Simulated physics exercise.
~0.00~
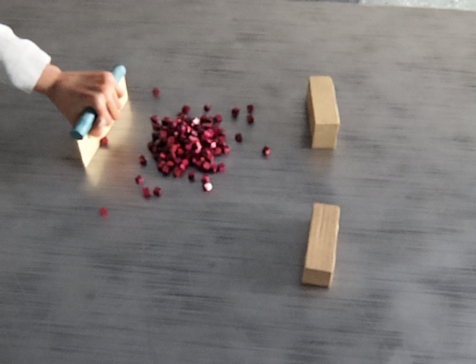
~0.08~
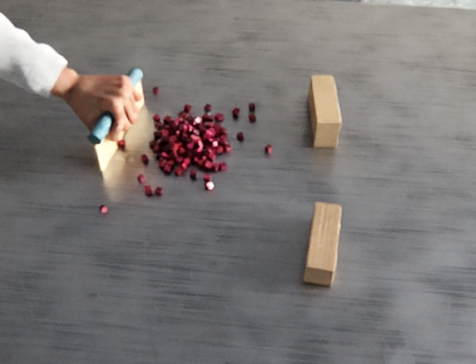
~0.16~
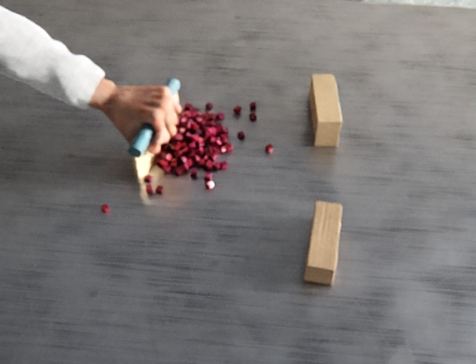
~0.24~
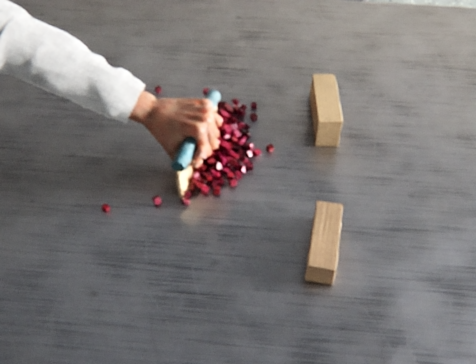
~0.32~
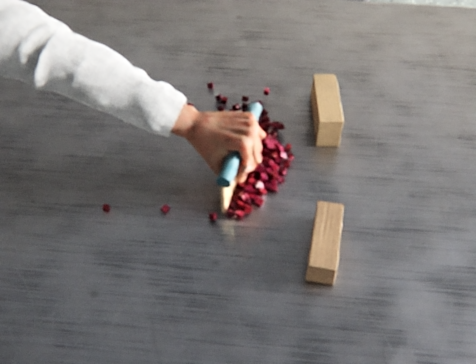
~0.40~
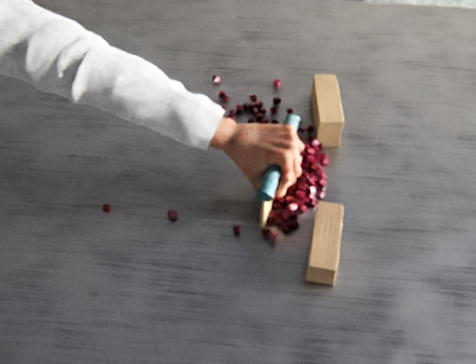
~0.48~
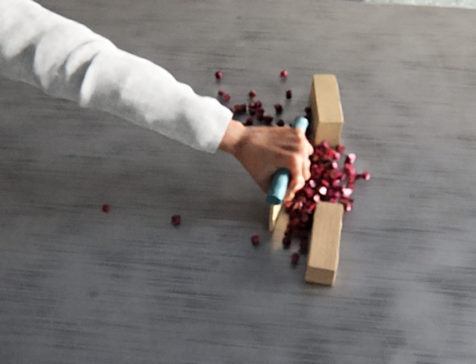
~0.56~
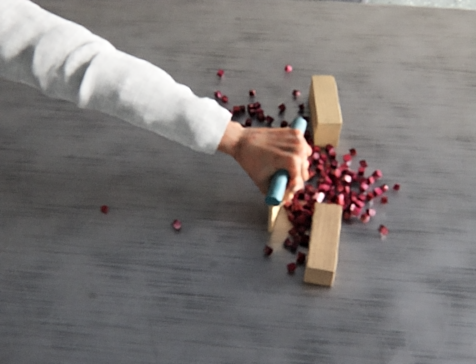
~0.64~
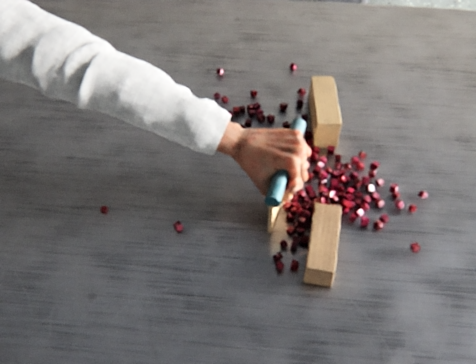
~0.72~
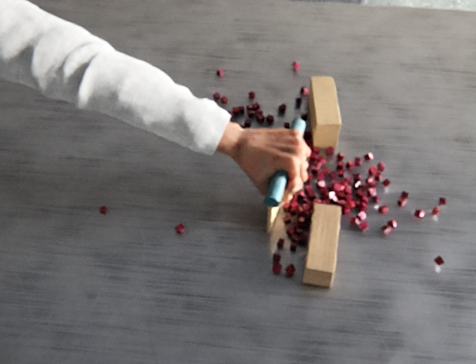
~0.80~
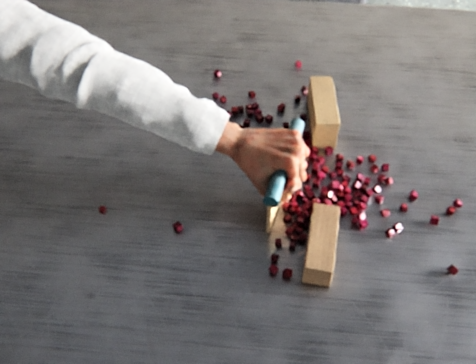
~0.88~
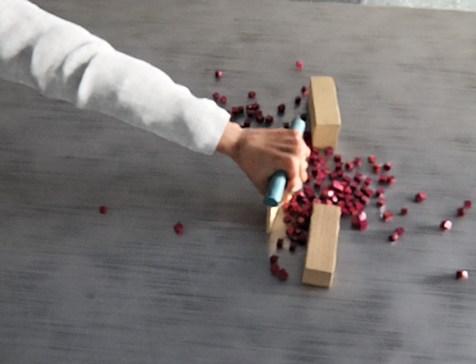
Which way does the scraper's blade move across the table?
The blade moves to the right, towards the two wooden blocks.
